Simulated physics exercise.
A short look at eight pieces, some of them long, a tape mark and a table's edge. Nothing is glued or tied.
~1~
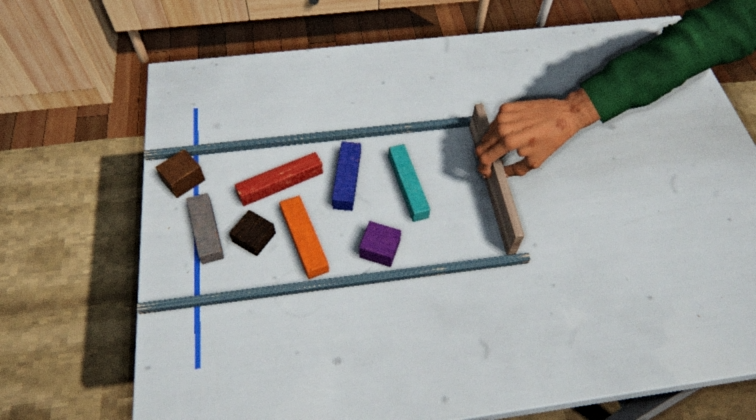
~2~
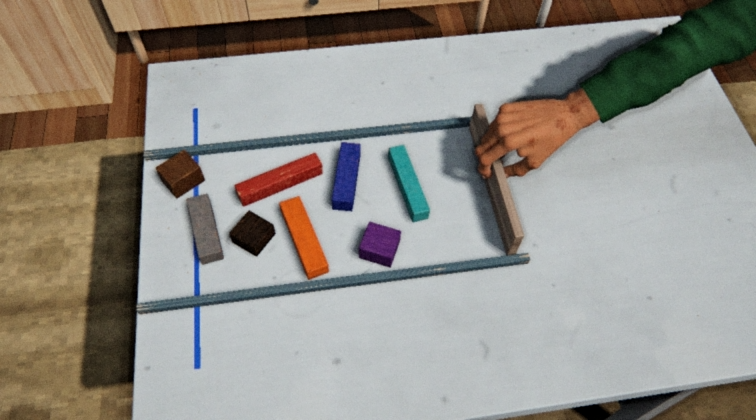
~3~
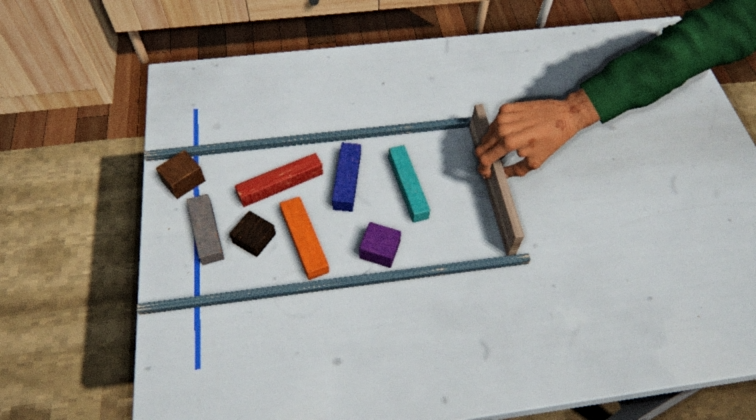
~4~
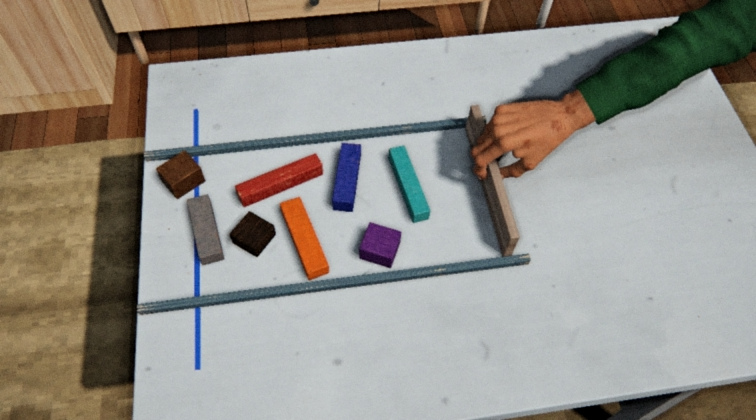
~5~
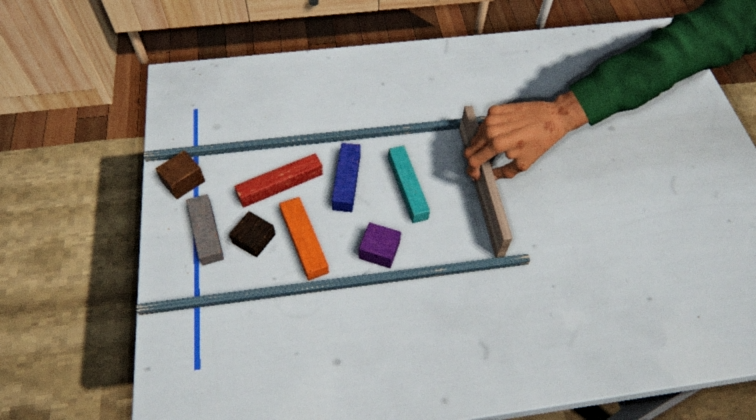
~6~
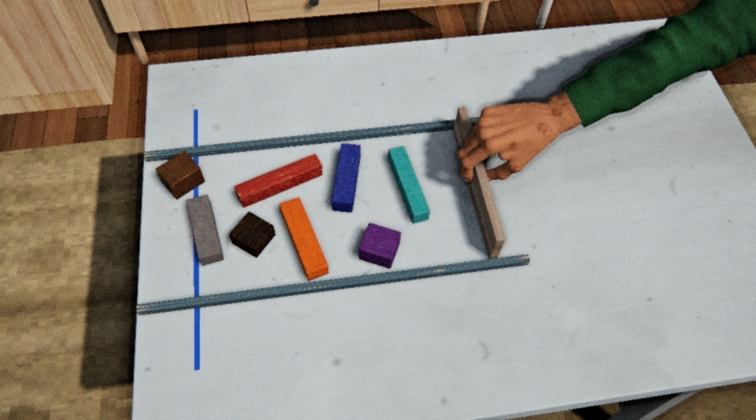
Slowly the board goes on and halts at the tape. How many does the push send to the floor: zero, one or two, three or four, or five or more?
As it turns out, the number that fall off is three or four.
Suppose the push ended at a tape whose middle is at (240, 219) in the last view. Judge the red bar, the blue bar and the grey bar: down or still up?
The red bar remains up; the blue bar does not fall; the grey bar goes over.
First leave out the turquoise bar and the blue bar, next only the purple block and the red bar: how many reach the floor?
Fallen: 1, and 2 in the other try.
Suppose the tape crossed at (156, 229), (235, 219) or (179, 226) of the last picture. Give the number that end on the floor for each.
The counts: 7, 1 and 5.
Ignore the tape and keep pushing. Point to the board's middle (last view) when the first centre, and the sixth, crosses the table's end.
At (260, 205) for the first, at (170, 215) for the sixth.
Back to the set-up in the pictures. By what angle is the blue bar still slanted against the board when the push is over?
Some 0 degrees.
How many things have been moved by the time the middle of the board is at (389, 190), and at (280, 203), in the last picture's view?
The counts are 2 and 7.
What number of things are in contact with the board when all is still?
That makes 2.
A little later, none off yet; brown block at rest near (181, 175); grey bar at rest near (205, 229); black block at rest near (253, 235).
Next, none off yet; brown block at rest near (181, 175); grey bar shifted about its own width near (160, 245); black block shifted about its own width near (201, 244).
When it is over, the number that fall off is three or four; down, red bar, black block, grey bar and brown block.
